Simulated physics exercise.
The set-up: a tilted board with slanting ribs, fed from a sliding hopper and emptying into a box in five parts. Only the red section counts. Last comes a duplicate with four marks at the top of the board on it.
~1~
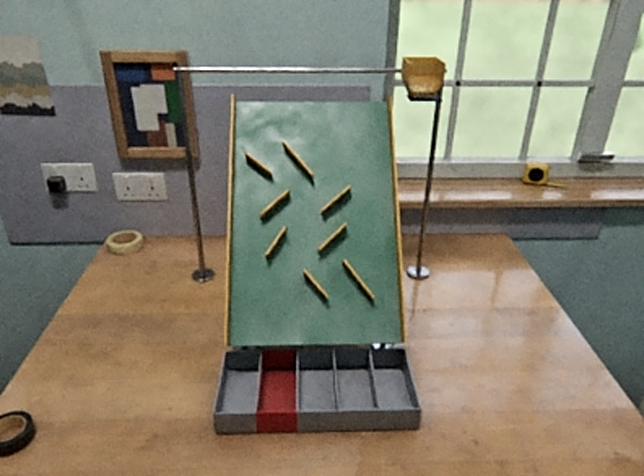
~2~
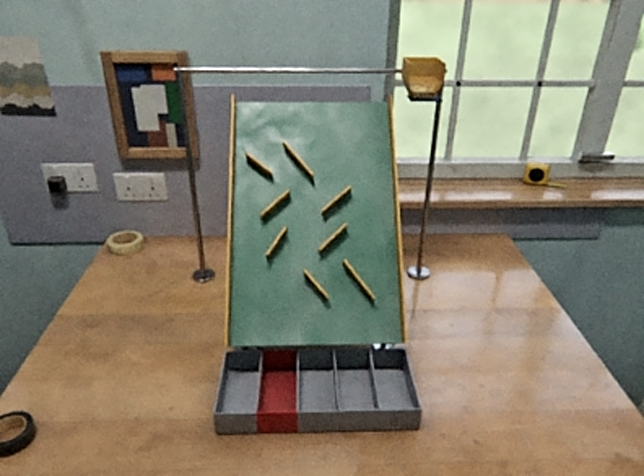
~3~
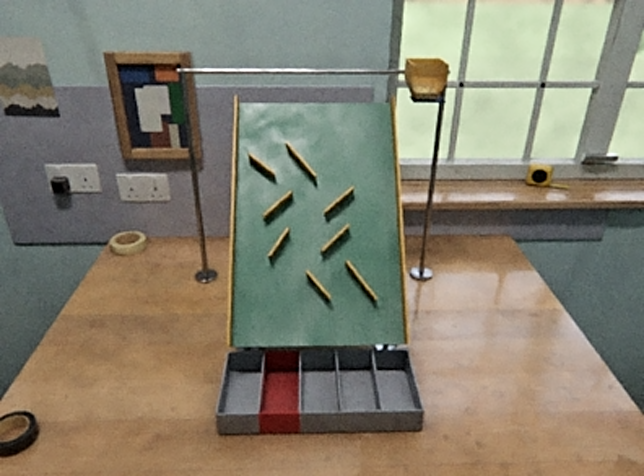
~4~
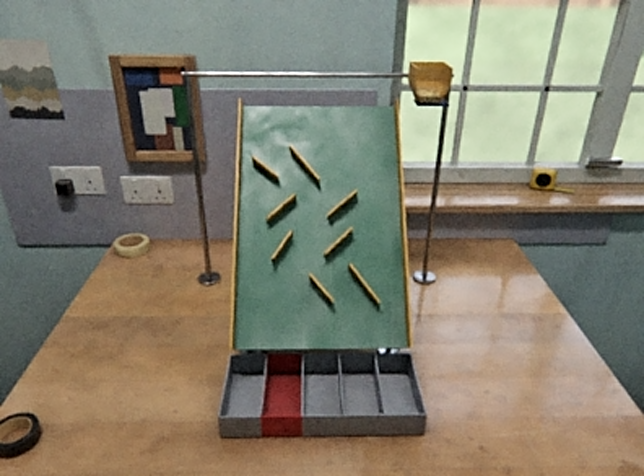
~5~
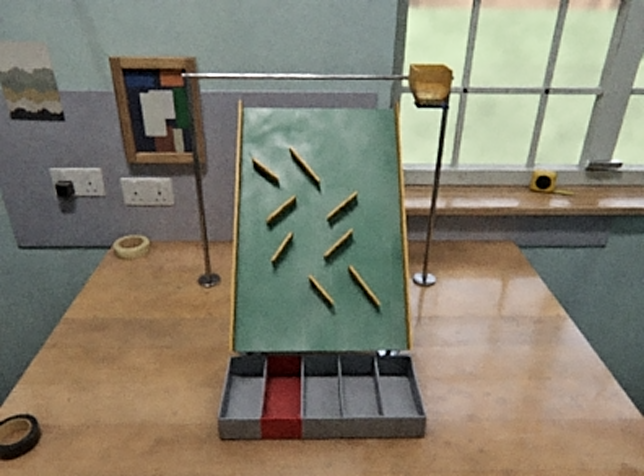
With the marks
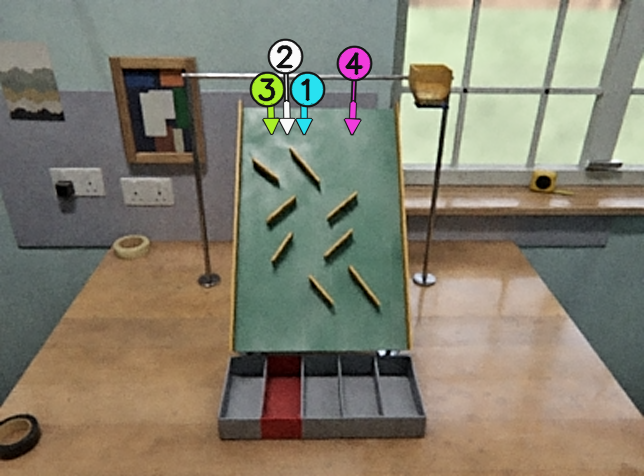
At first, a tilted green board with slanting ribs stands on a wooden table above a five-part grey box with one red section, a small hopper at the right end of the rail behind. Then the view drifts very slightly, setting everything a touch right and lower, while nothing in the set-up moves.
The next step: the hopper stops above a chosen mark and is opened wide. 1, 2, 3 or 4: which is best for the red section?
1 is best.
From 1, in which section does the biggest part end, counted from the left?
The second.
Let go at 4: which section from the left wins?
It is the fifth one.
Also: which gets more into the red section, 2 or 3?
That would be 2.
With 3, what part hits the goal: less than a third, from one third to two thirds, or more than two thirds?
Mark 3 gives less than a third.
On the marked copy, mark 1 meets the board at (304, 128); mark 2 meets the board at (287, 128); mark 3 meets the board at (271, 128); mark 4 meets the board at (352, 128).
With 1, roughly half in the red section, roughly a third in other sections, about a tenth outside the box.
With 2, roughly a quarter in the red section, roughly two thirds in other sections, about a tenth outside the box.
With 3, about a tenth in the red section, the larger part in other sections, just a few outside the box.
With 4, roughly a quarter in the red section, roughly two thirds in other sections, about a tenth outside the box.
